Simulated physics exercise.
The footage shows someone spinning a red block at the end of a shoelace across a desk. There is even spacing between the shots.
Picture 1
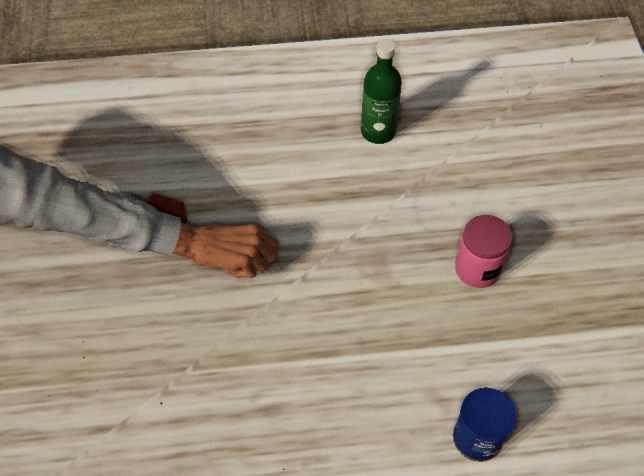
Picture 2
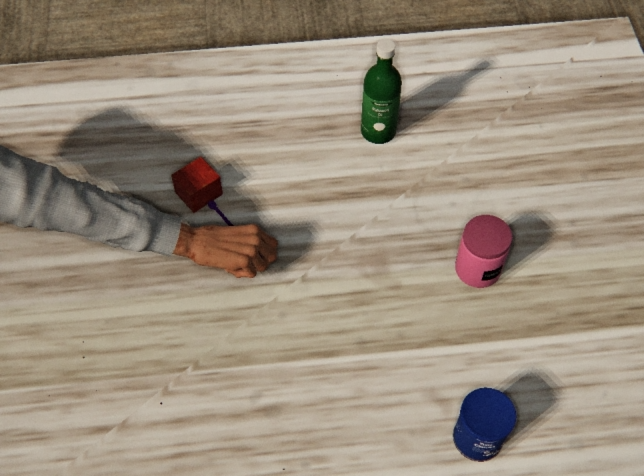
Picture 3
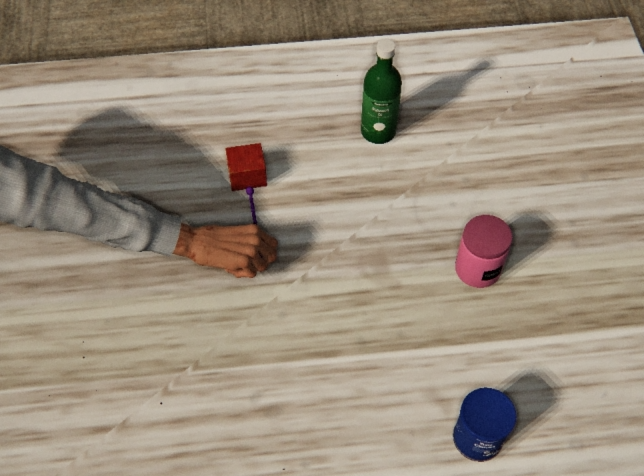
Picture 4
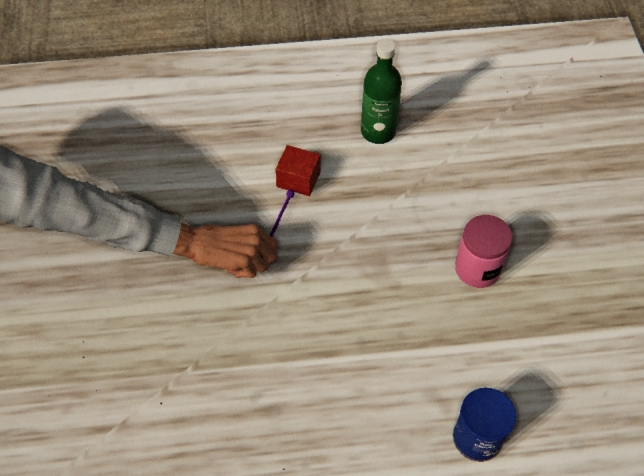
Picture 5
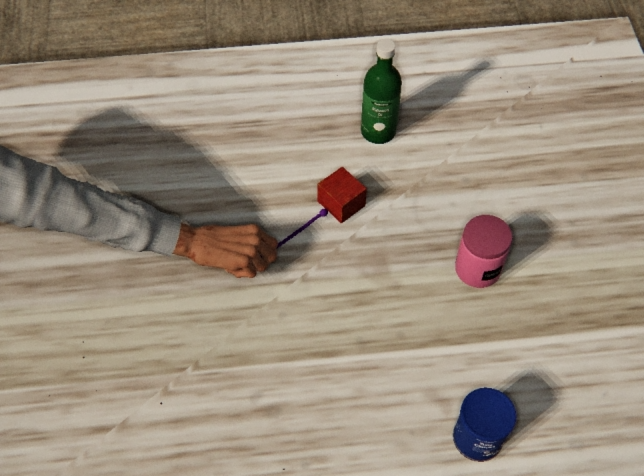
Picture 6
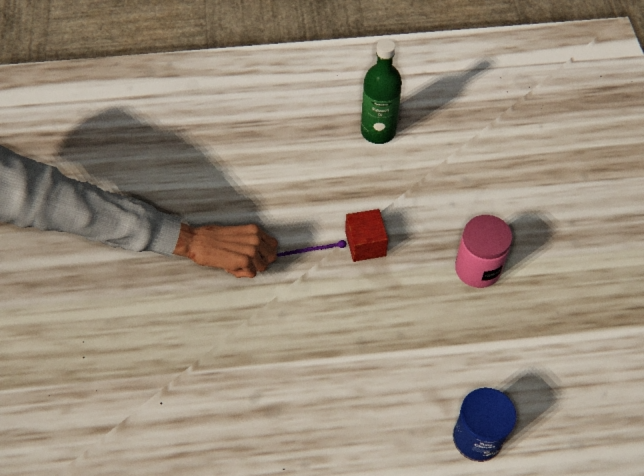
A red block on a thin purple cord swings clockwise around a fist in a grey sleeve on a streaky pale wooden desk, seen from above by a still camera. A green bottle stands at the top, with a pink jar at right and a blue tin below it. The block emerges from behind the wrist, arcs over the hand and curves down its right side, while the arm stays put.
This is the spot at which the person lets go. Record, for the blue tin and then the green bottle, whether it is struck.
Observation: Blue tin not struck; green bottle not struck.
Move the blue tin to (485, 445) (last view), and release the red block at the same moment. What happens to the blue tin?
With that change it is passed by.
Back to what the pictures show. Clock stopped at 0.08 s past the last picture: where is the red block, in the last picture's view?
It is somewhere near (372, 331).
Then, 0.08 s later than the last view, block near (372, 331).
Then, 0.20 s later than the last view, block out of view.
Finally, block off the table. The blue tin remains clear and the green bottle escapes it.
